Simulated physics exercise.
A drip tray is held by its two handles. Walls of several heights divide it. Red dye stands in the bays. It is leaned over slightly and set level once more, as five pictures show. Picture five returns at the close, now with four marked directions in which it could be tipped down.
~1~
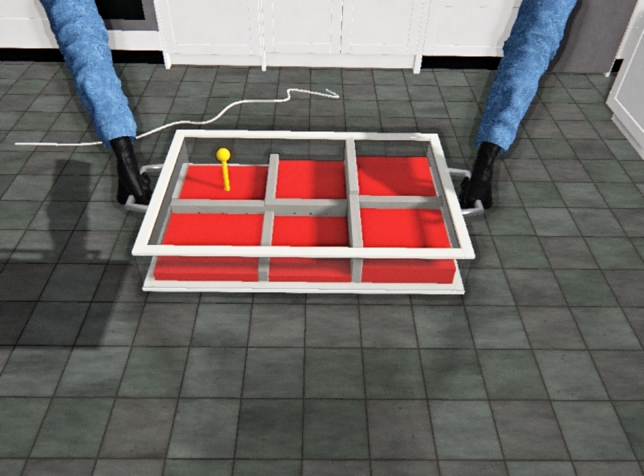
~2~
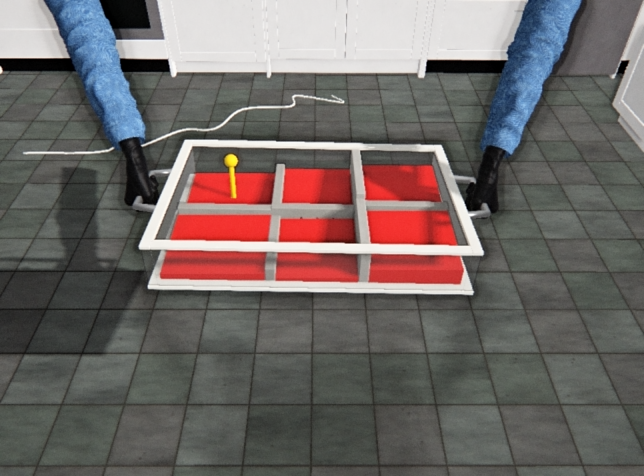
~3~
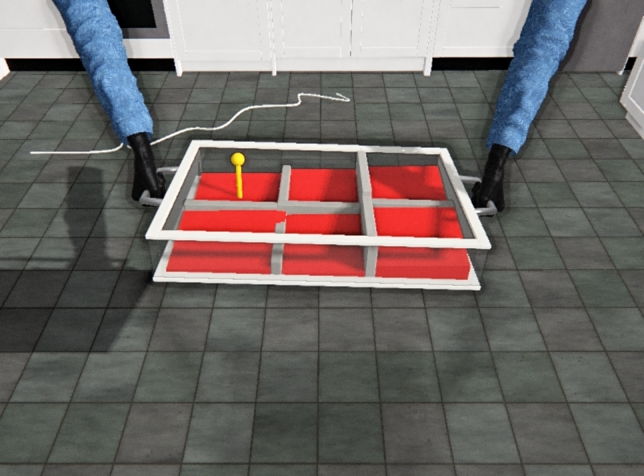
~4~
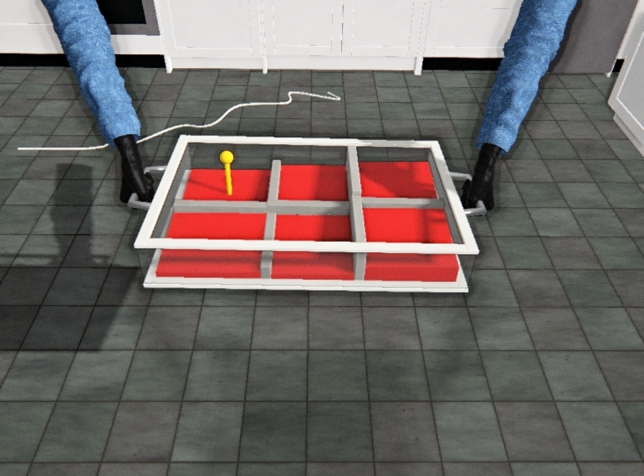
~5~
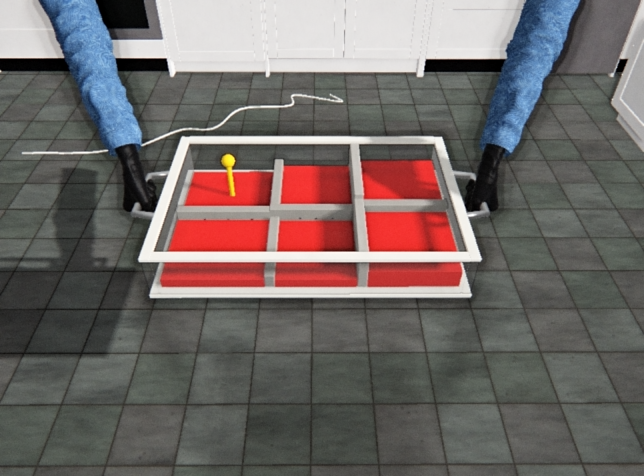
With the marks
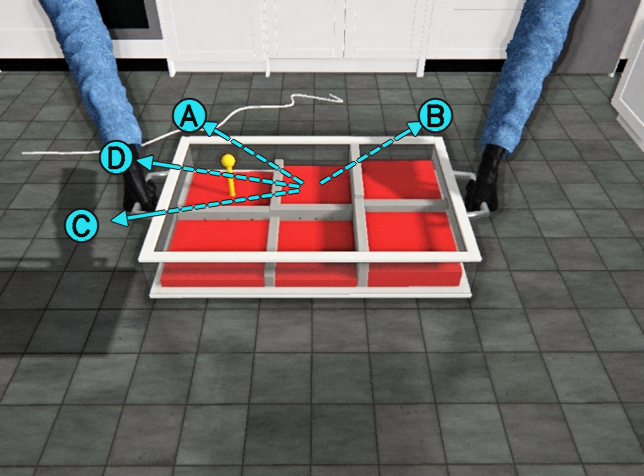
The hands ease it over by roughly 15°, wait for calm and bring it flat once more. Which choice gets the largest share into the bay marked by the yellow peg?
Take A.
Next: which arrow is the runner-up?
D.
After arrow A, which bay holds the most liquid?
The back right bay.
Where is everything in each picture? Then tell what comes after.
In the first frame, the tray is level; deepest in the front right bay, at (401, 235), shallowest in the back left; yellow peg at (223, 155).
In the second frame, tipped about 5° down to the back; no wall is crossed.
In the third frame, tipped about 8° down to the back; liquid runs over the wall between the front left and front middle bays; yellow peg at (238, 160).
In the fourth frame, tipped about 4° down to the back; no wall is crossed.
In the fifth frame, the tray is level; deepest in the front right bay, at (407, 239), shallowest in the back left; yellow peg at (228, 161).
In cyan, A ends at (205, 124); B ends at (419, 124); C ends at (117, 219); D ends at (142, 161).
With A, about 20 % of the liquid ends in the peg's bay; nothing spills.
With B, about 6 % of the liquid ends in the peg's bay; nothing spills.
With C, about 9 % of the liquid ends in the peg's bay; nothing spills.
With D, about 15 % of the liquid ends in the peg's bay; nothing spills.
